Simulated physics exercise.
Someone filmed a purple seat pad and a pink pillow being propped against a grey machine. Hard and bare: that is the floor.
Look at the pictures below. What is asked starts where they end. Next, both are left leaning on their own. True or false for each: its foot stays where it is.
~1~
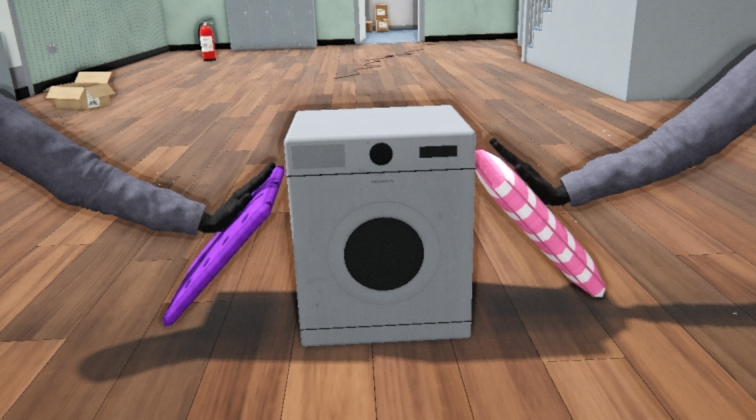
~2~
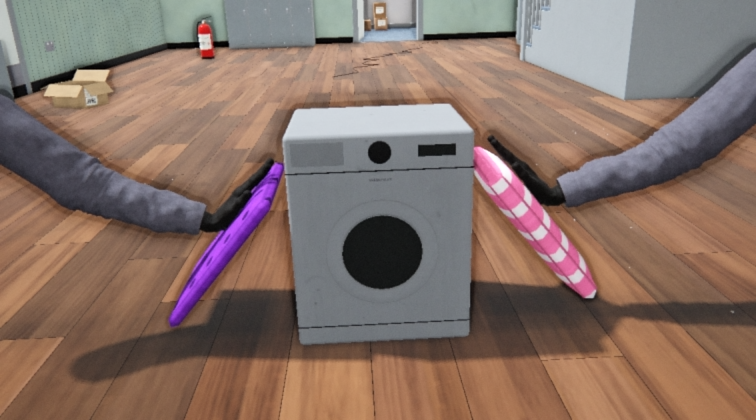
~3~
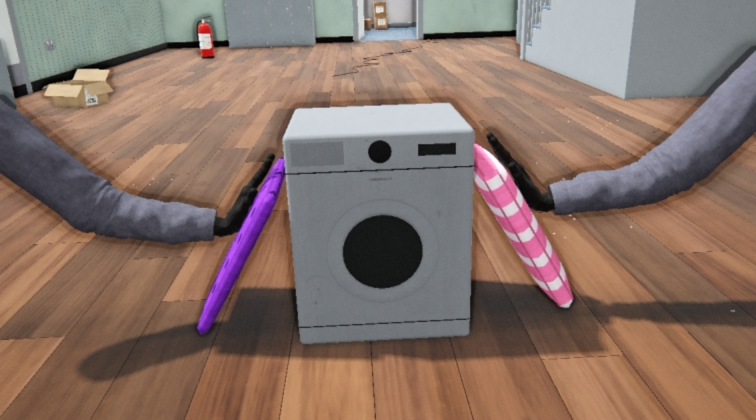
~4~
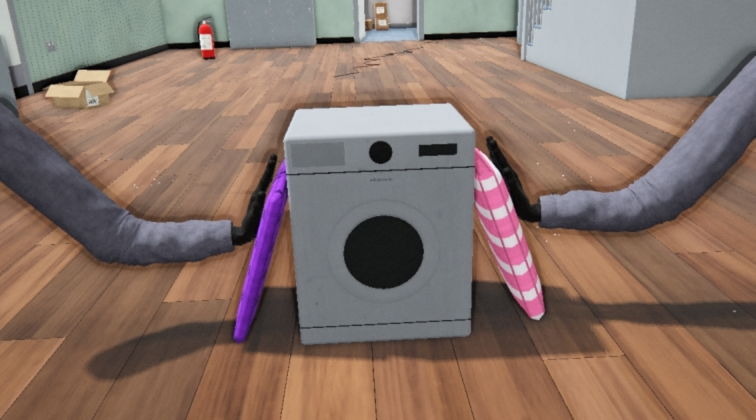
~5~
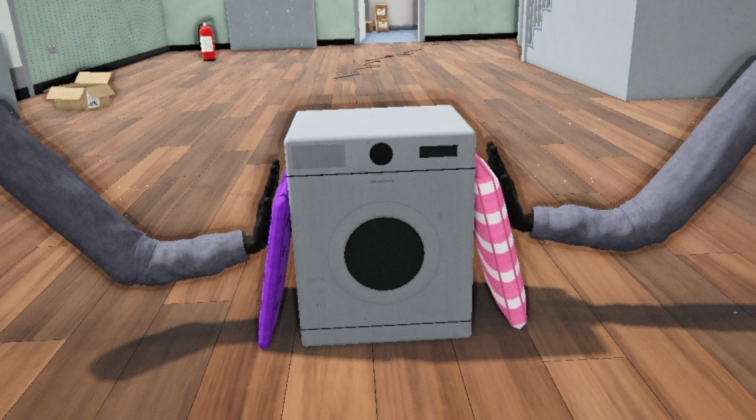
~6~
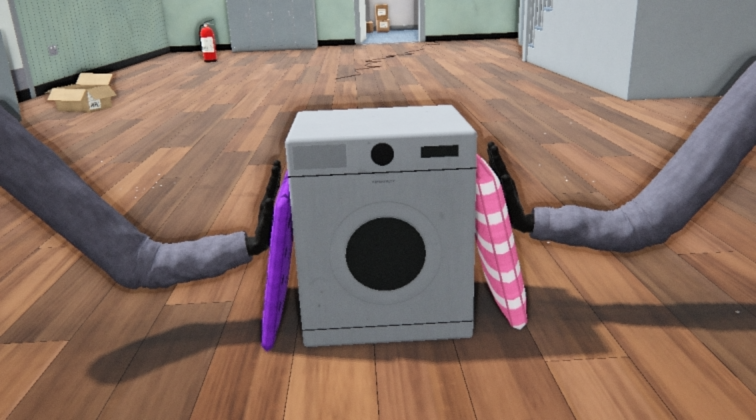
Purple seat pad: True; pink pillow: True.
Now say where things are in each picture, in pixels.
The first frame shows seat pad foot (168, 322), head (265, 210); pillow foot (599, 292), head (497, 183).
The second frame shows seat pad foot (174, 323); pillow foot (590, 294).
The third frame shows seat pad foot (203, 330); pillow foot (565, 303).
The fourth frame shows seat pad foot (240, 339); pillow foot (536, 315).
The fifth frame shows seat pad foot (264, 346); pillow foot (519, 324).
The sixth frame shows seat pad foot (268, 347), head (283, 203), almost upright; pillow foot (519, 324), head (485, 179), almost upright.
Then, 0.40 s past the final frame, seat pad still up near (283, 250); pillow still up near (491, 236).
When it is over, seat pad still up near (283, 250); pillow still up near (491, 236). The purple seat pad holds its lean and the pink pillow remains propped up.
